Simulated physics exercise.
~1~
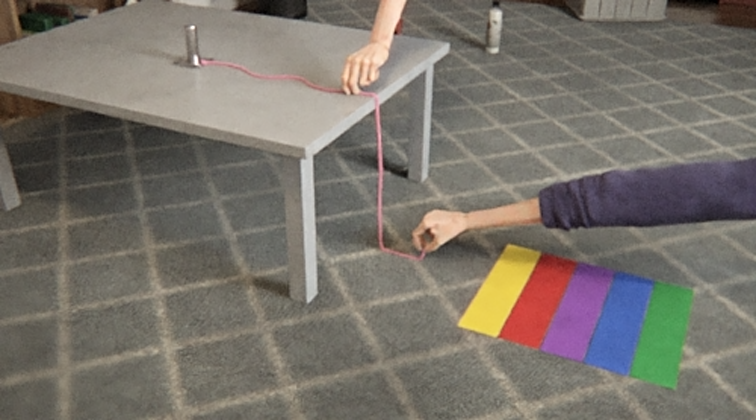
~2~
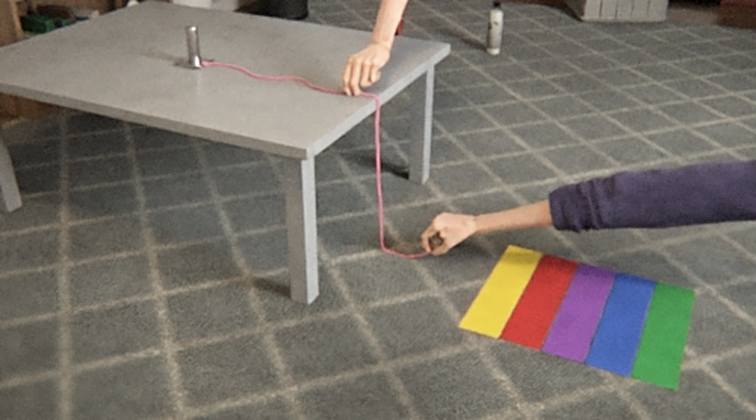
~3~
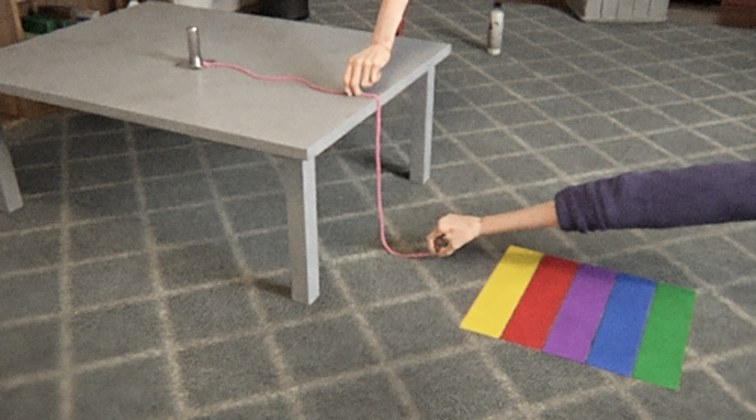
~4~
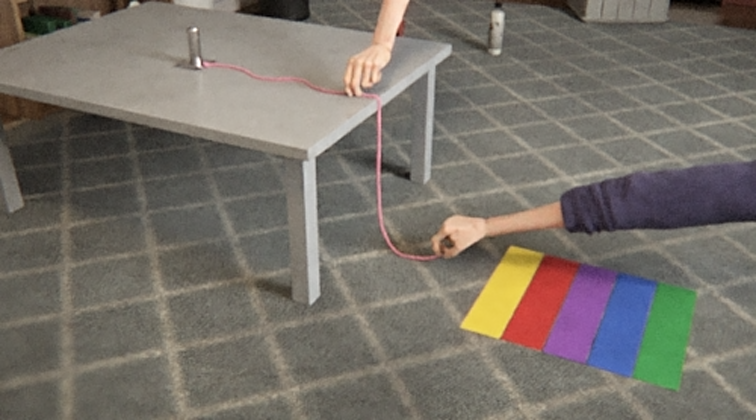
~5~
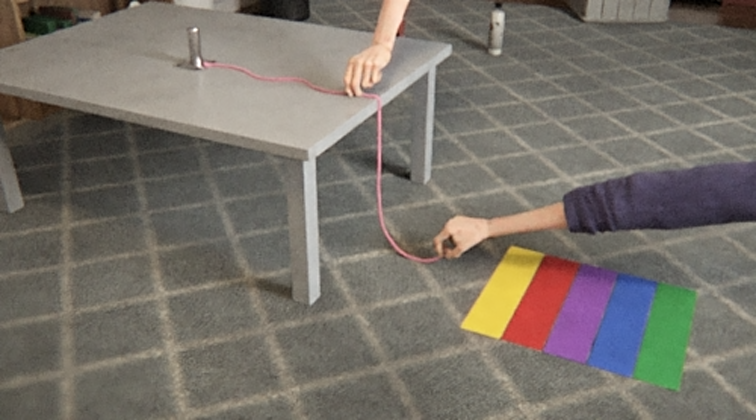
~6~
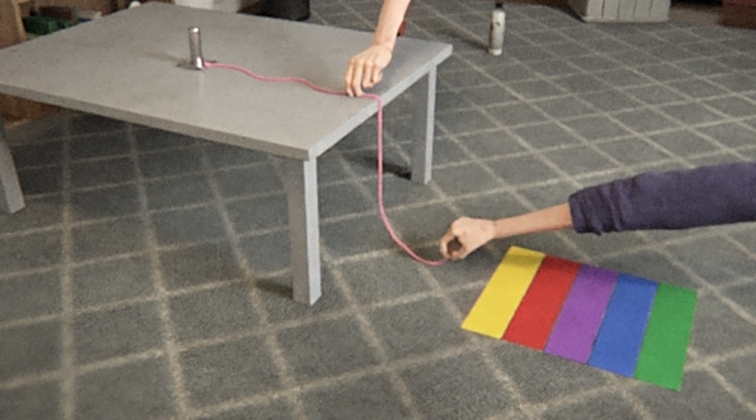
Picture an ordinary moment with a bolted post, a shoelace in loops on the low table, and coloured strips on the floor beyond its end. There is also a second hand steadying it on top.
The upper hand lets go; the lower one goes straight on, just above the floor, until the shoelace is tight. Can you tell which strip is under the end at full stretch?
Yes, the red one.
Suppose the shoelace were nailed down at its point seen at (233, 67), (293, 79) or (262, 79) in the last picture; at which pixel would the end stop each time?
They end up at (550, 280), (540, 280) and (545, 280).
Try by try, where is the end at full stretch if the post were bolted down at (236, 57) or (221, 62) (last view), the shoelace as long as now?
Near (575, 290), then near (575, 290).
A little later, end near (481, 264); short of the strips.
Next, end near (525, 276); over yellow.
When it is tight, end near (550, 282); over red. It gets as far as the red strip.
